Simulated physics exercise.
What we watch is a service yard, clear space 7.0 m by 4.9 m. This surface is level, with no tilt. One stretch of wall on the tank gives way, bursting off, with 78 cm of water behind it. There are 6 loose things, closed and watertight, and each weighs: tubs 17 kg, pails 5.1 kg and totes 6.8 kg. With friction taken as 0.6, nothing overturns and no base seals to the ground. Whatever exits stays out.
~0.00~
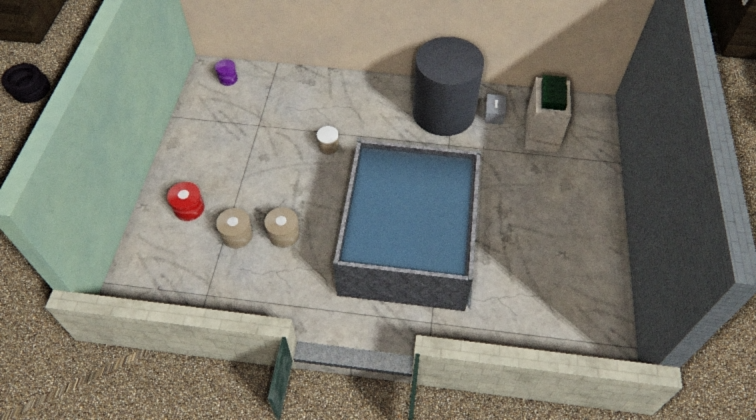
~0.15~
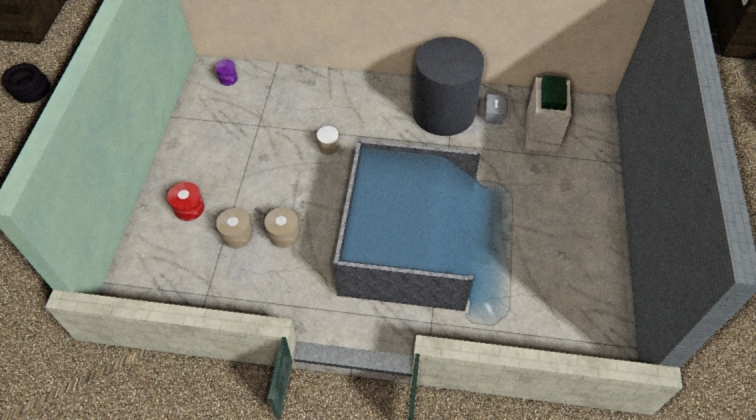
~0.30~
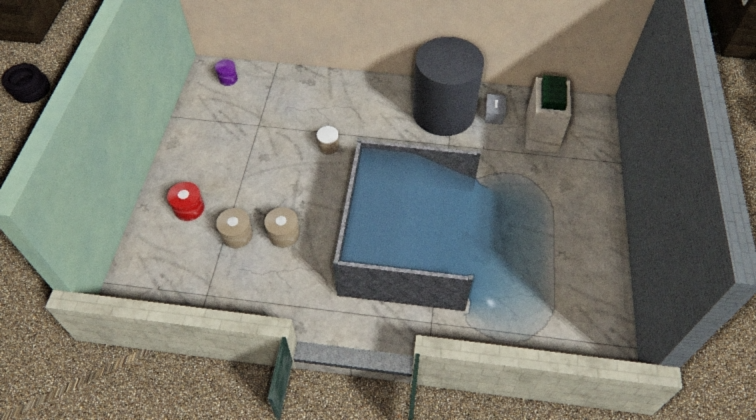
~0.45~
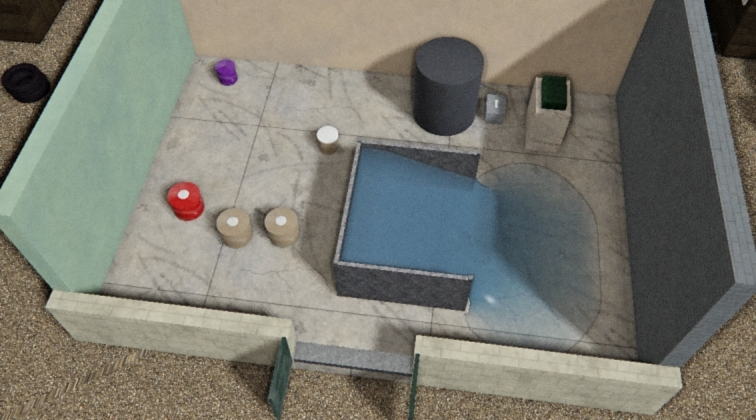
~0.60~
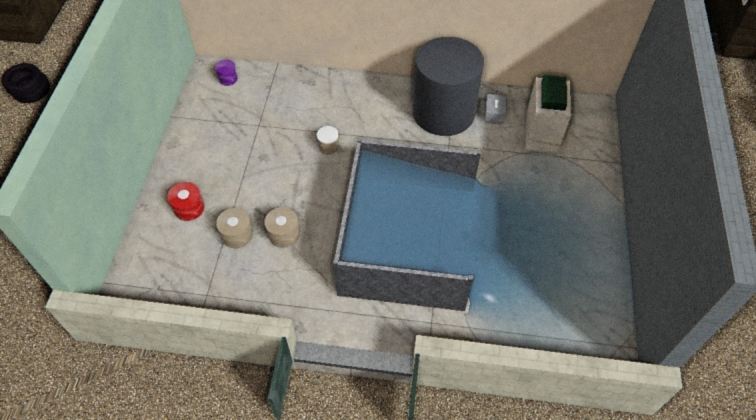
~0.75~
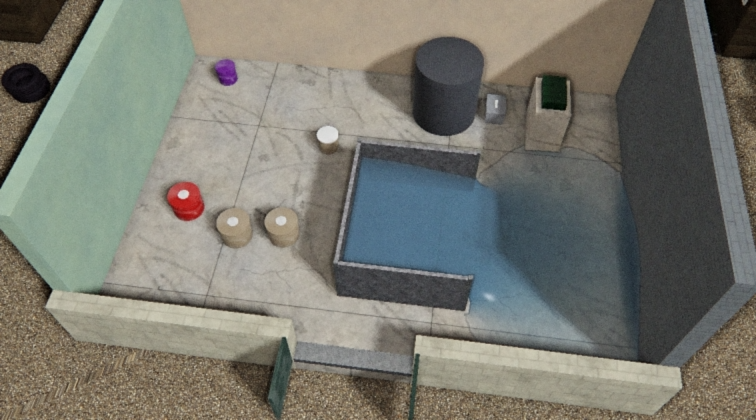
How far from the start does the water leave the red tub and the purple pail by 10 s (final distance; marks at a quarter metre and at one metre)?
Final spots: Red tub near where it began, purple pail a moderate distance away.
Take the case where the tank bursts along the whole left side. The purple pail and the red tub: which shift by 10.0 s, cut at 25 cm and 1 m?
With that failure, the purple pail covers a big distance, and the red tub covers a big distance.
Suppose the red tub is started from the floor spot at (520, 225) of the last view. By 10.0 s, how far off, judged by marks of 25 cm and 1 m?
What happens is that it covers a big distance.
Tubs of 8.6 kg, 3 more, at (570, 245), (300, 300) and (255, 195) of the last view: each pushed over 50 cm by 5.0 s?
Result, in listed order: Exceeded / exceeded / not exceeded.
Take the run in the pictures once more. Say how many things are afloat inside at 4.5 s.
I get 1.
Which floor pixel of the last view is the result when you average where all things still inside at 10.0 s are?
(228, 153).
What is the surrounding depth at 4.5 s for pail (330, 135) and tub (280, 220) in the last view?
First about 5 cm, second about 1 cm.
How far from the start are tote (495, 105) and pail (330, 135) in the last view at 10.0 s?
Taking them in turn, the shifts are 450 cm and 200 cm.
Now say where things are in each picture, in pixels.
The red tub at (184, 195) rests on the ground; the purple pail at (225, 66) rests on the ground; water covers 3.2 m2; 0 of 6 have shifted, in the first frame.
The red tub at (184, 195) rests on the ground; the purple pail at (225, 66), on the bottom; water covers 4.4 m2; 0 of 6 have shifted, in the second frame.
The red tub at (184, 195) rests on the ground; the purple pail at (225, 66), on the bottom; water covers 6.0 m2; 0 of 6 have shifted, in the third frame.
The red tub at (184, 195) rests on the ground; the purple pail at (225, 66) rests on the ground; water covers 7.9 m2; 0 of 6 have shifted, in the fourth frame.
The red tub at (184, 195), on the bottom; the purple pail at (225, 66) rests on the ground; water covers 9.8 m2; 0 of 6 have shifted, in the fifth frame.
The red tub at (184, 195) rests on the ground; the purple pail at (225, 66), on the bottom; water covers 10.5 m2; 0 of 6 have shifted, in the sixth frame.
After 2.0 s the red tub is near (184, 195), 0.0 m from its start, aground; the purple pail is near (225, 66), 0.0 m from its start, aground; 0 of 6 are out; 0 afloat.
After 4.5 s the red tub is near (184, 195), 0.0 m from its start, aground; the purple pail is near (225, 66), 0.0 m from its start, aground; 0 of 6 are out; 1 afloat.
After 7.0 s the red tub is near (184, 195), 0.0 m from its start, aground; the purple pail is near (212, 54), 0.4 m from its start, afloat; 0 of 6 are out; 3 afloat.
After 10.0 s the red tub is near (184, 196), 0.0 m from its start, aground; the purple pail is near (187, 87), 0.7 m from its start, afloat; 0 of 6 are out; 3 afloat.
